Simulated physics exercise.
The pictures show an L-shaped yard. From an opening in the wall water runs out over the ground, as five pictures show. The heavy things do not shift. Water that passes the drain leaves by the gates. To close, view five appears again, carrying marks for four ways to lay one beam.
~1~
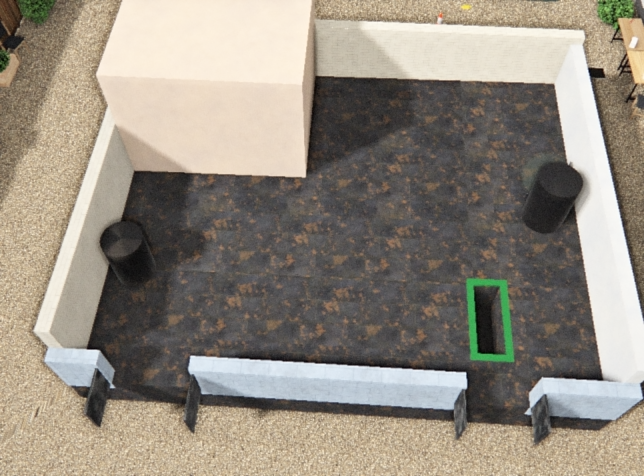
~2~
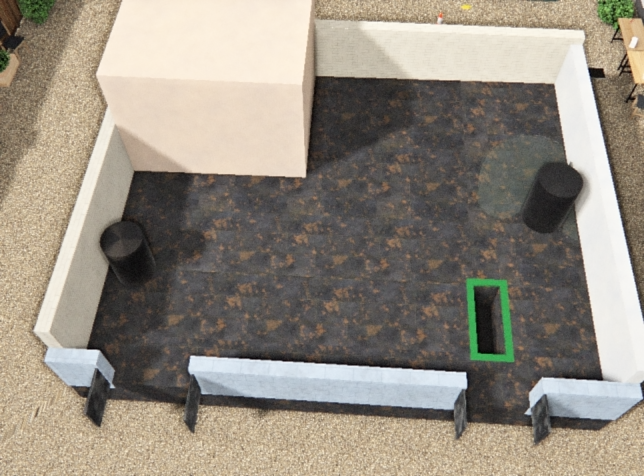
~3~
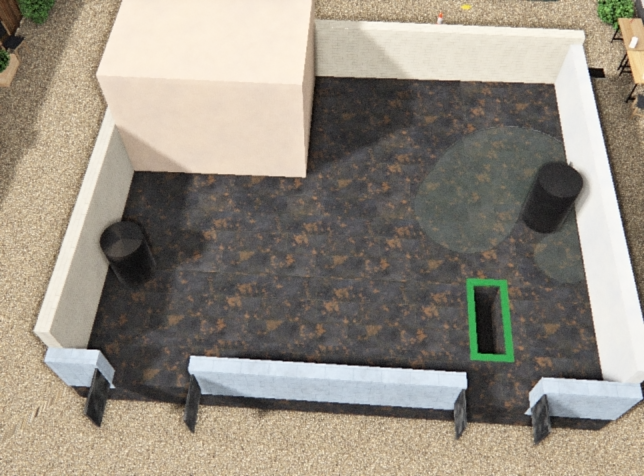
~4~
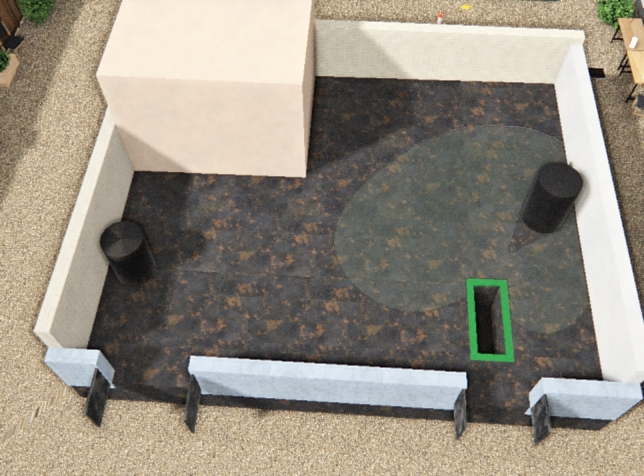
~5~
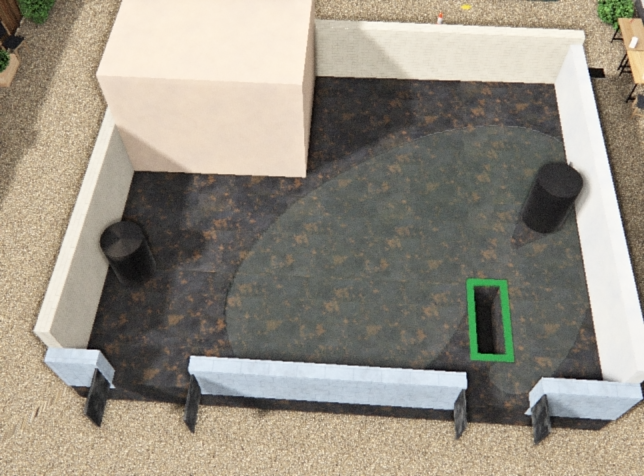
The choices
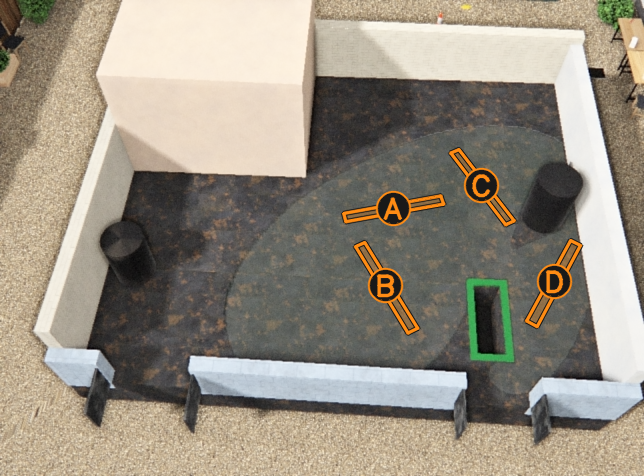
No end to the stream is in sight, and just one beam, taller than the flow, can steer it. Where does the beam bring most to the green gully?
Go for C.
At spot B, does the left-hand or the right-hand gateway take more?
The left one.
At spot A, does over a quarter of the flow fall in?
No.
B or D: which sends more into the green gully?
Spot B.
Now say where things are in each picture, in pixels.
The first frame shows outfall partly hidden; green gully at (489, 319); open gate at (157, 373); open gate at (493, 392); 2 % of the ground under water, visible out to (557, 160); green gully still dry.
In the second frame, 6 % of the ground under water, visible out to (494, 216); green gully still dry.
In the third frame, 14 % of the ground under water, visible out to (421, 215); green gully still dry.
In the fourth frame, 28 % of the ground under water, visible out to (360, 289); green gully still dry.
In the fifth frame, 46 % of the ground under water, visible out to (237, 340); green gully taking water.
In orange, A from (344, 217) to (442, 200); B from (360, 244) to (412, 330); C from (454, 151) to (509, 222); D from (531, 323) to (575, 243).
Choosing A, about 12 % of the stream goes into the green gully, about 88 % out by the gates.
Choosing B, about 15 % of the stream goes into the green gully, about 84 % out by the gates.
Choosing C, about 26 % of the stream goes into the green gully, about 73 % out by the gates.
Choosing D, about 12 % of the stream goes into the green gully, about 88 % out by the gates.
